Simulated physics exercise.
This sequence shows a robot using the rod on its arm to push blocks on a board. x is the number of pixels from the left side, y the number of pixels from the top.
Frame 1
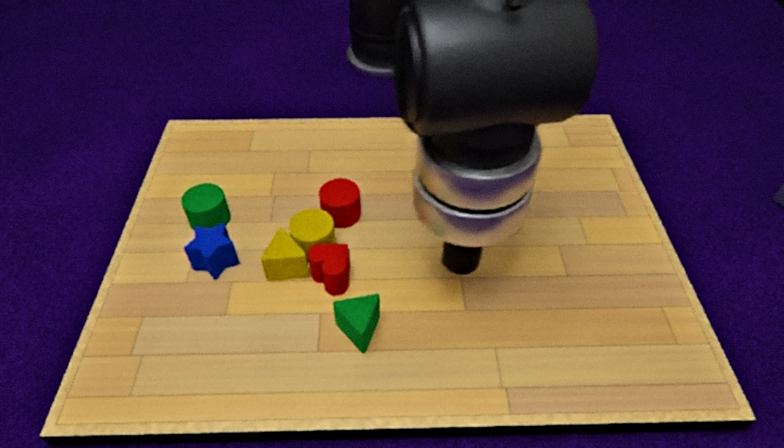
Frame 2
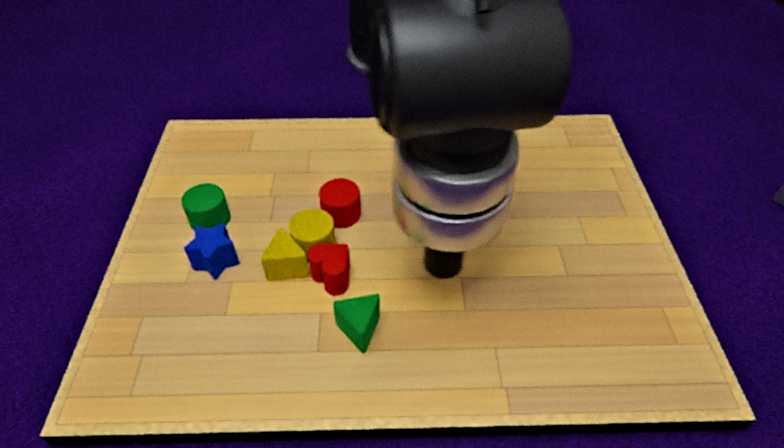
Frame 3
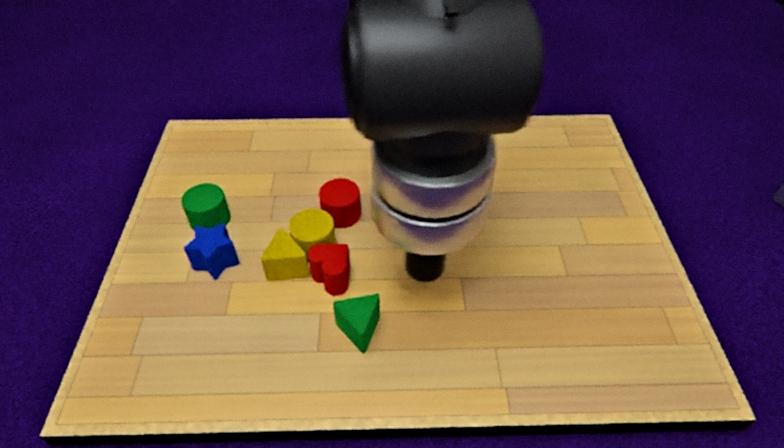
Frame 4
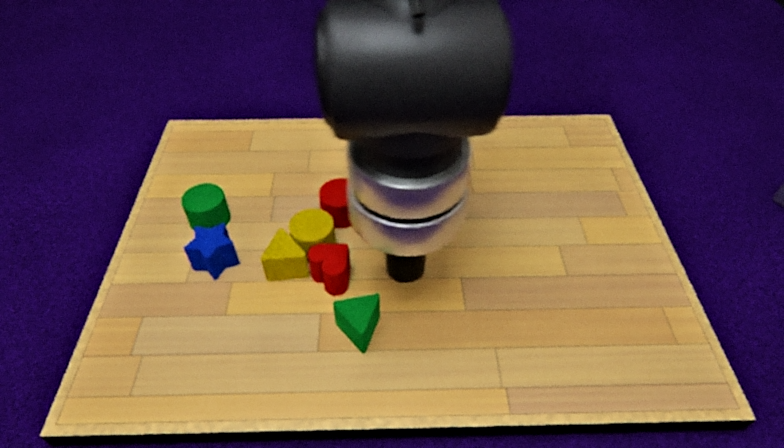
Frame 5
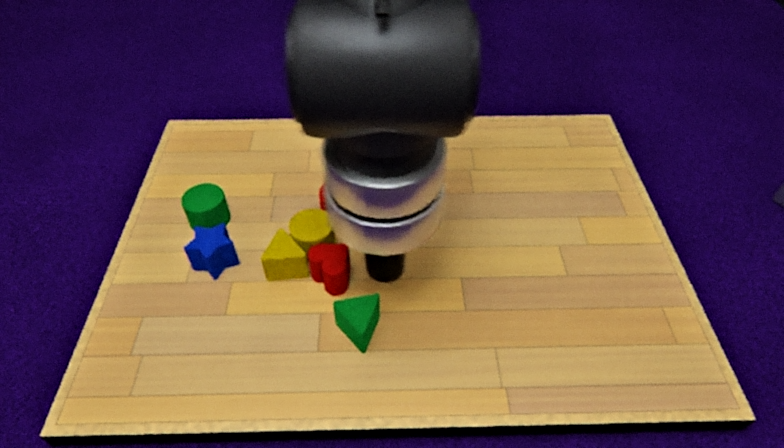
At the start, a robot arm holds its dark rod over the middle of a wooden board, right of a loose group of red, yellow, green and blue blocks. The arm then glides steadily left, bringing the rod close to the red heart block, while the blocks stay still.
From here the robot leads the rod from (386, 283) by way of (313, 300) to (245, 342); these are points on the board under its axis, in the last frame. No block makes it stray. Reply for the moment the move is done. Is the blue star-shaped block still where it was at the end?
I'd say yes.
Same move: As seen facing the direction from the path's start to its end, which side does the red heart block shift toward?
Side: Right.
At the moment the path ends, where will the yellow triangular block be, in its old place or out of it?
By the last moment, the yellow triangular block will have left its place.
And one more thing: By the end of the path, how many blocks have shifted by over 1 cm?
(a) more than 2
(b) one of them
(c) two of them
Choice c: Two of them.
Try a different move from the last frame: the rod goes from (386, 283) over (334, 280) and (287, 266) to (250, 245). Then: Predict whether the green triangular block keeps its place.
That block will keep its spot.
On the path given first. One third of the way, rod at (335, 277); yellow triangular block at (272, 248), turned 20° clockwise; yellow circle at (309, 223); red heart block at (304, 256), turned 35° clockwise.
Two thirds of the way, rod at (285, 296); yellow triangular block at (258, 244), turned 45° clockwise; yellow circle at (309, 223); red heart block at (285, 257), turned 60° clockwise.
At the end, rod at (239, 327); blue star-shaped block in place; yellow triangular block at (258, 244), turned 45° clockwise; yellow circle at (309, 223); red heart block at (285, 257), turned 60° clockwise.
